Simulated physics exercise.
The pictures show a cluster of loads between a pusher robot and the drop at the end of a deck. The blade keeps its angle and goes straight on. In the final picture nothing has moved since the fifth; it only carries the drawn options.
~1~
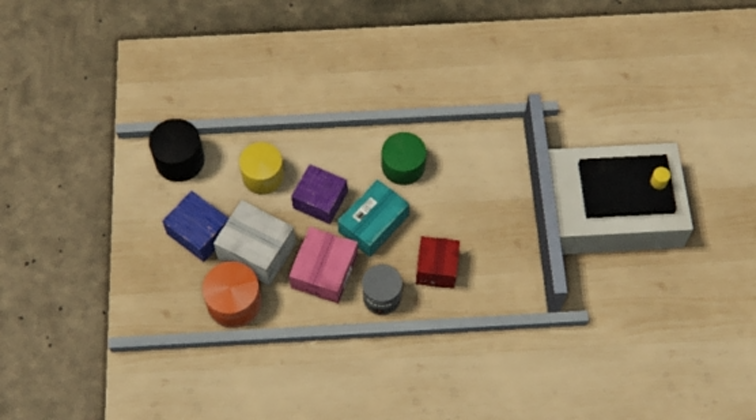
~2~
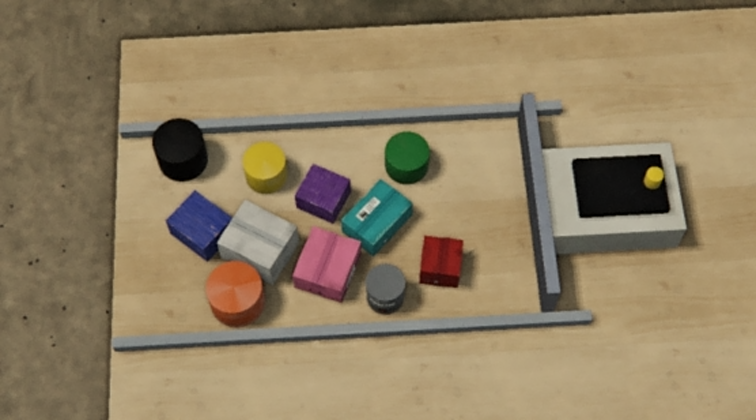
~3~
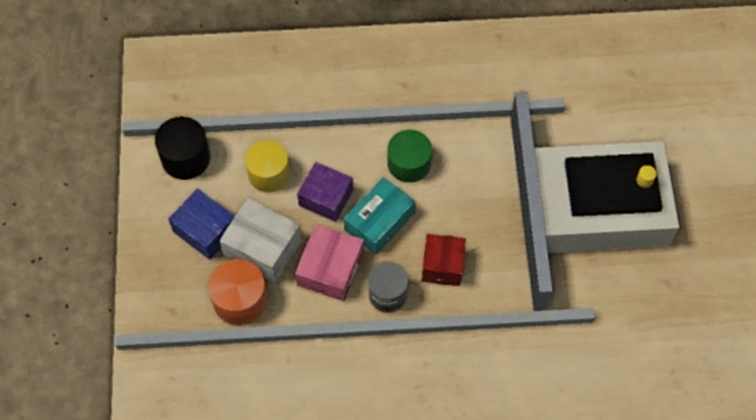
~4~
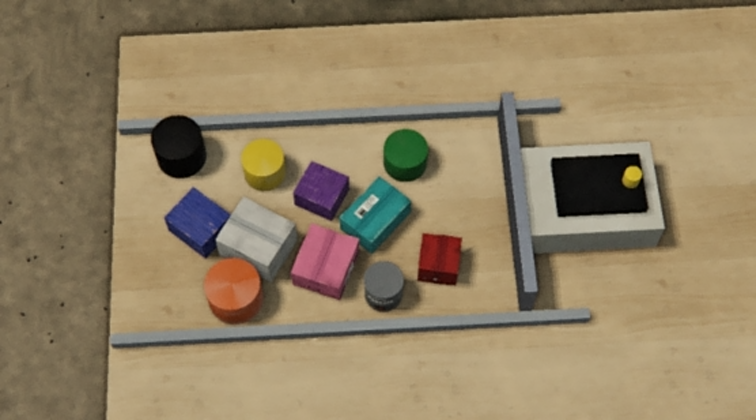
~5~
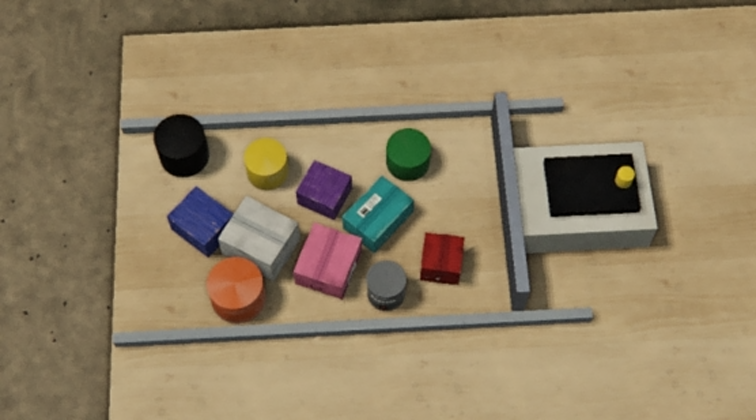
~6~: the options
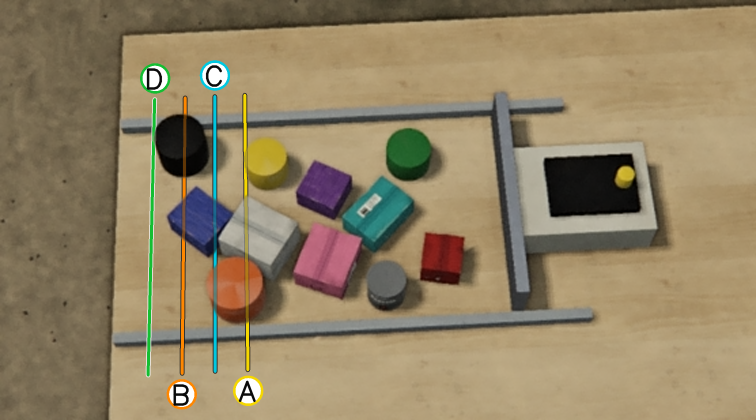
A white pusher robot with a wide grey blade crept left between two rails on a wooden deck, closing the gap to a cluster of colourful boxes and canisters, which stayed in place.
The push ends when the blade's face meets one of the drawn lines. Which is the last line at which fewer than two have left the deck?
Up to line A.
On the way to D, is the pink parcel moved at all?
Yes.
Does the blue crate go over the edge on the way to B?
Yes.
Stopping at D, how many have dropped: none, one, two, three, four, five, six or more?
Six or more.
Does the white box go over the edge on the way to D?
By then, yes.
On the marked copy, A at (246, 225); B at (184, 229); C at (215, 227); D at (152, 230).
Taking A. A third of the way, robot (489, 189); grey pail (366, 294); green canister (383, 156).
Two thirds of the way, robot (394, 194); blue crate (164, 202); orange canister (198, 294).
When it is over, robot (321, 198); blue crate (121, 193); orange canister (124, 301); none fallen.
As for the rest, B drops four; C drops three; D drops seven.
